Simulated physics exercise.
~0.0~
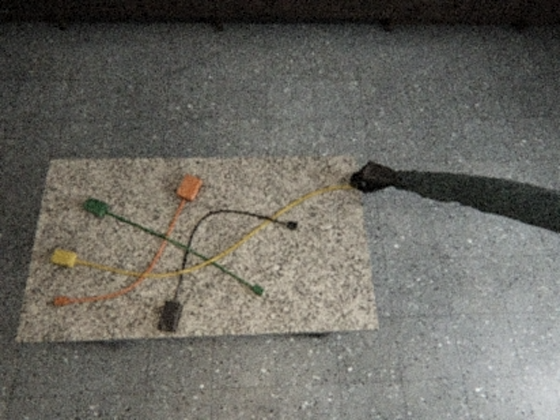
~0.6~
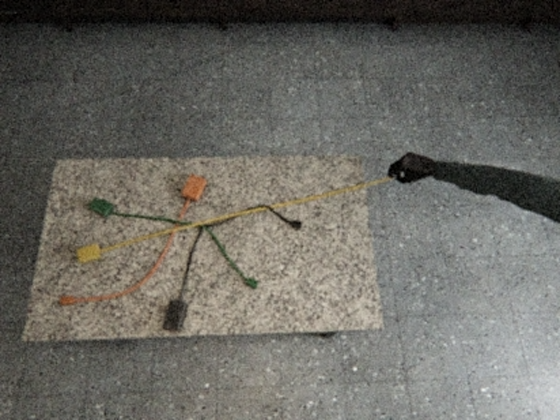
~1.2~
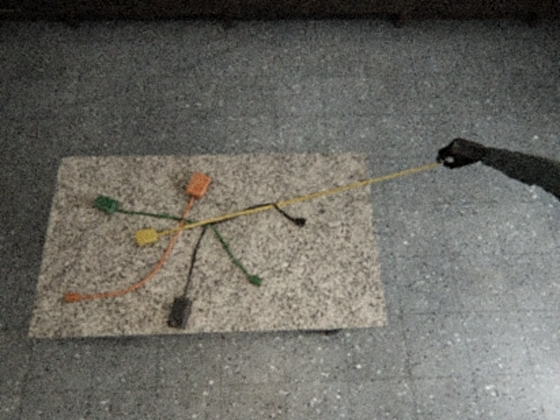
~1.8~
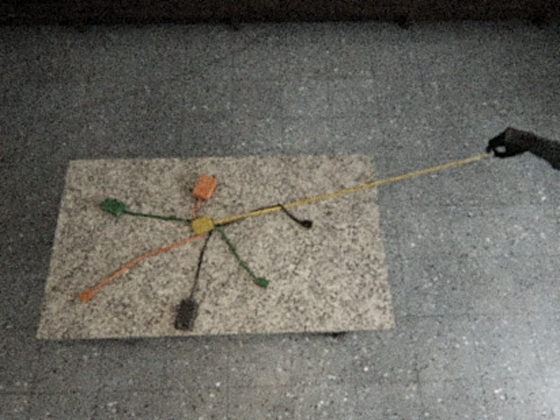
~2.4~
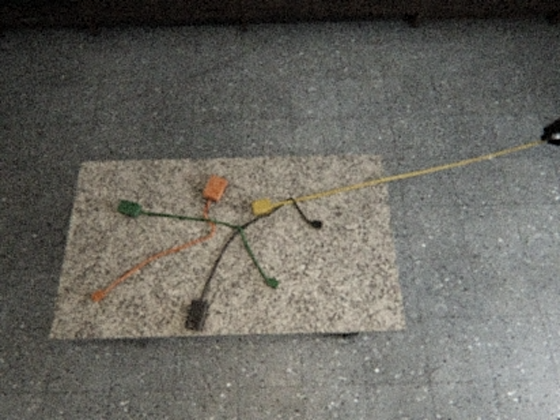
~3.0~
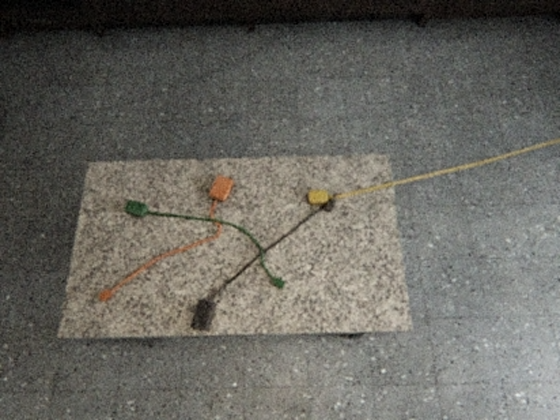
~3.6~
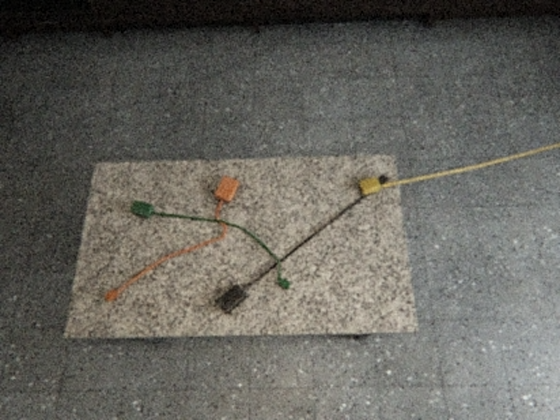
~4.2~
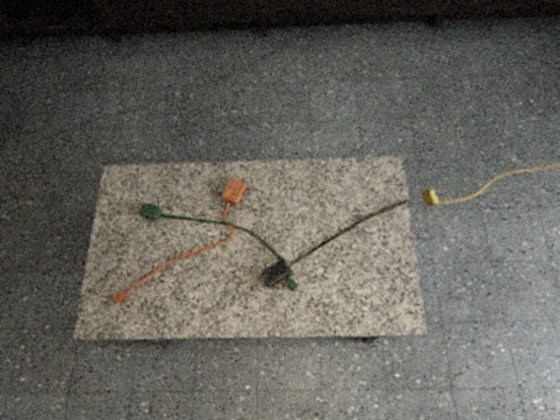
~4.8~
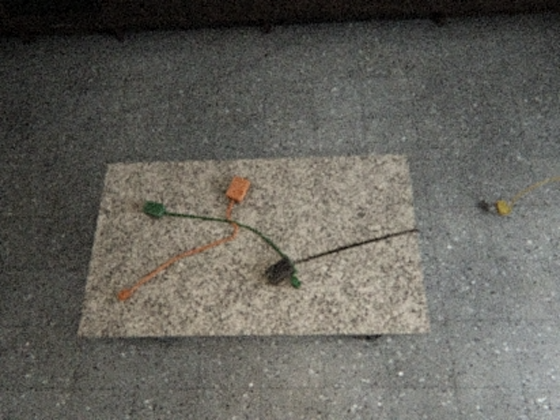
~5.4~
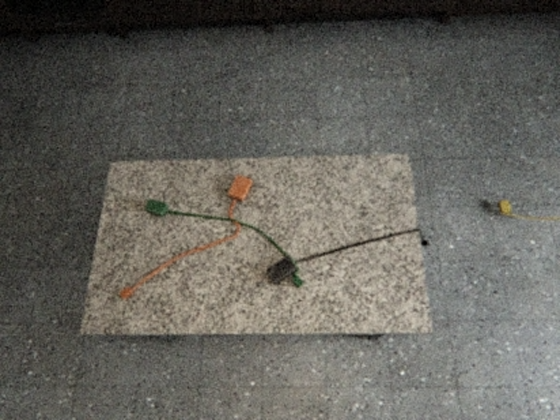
Gloved hand pulling a yellow lead rightward off a speckled tabletop, dragging the black one partly over the edge, others staying.
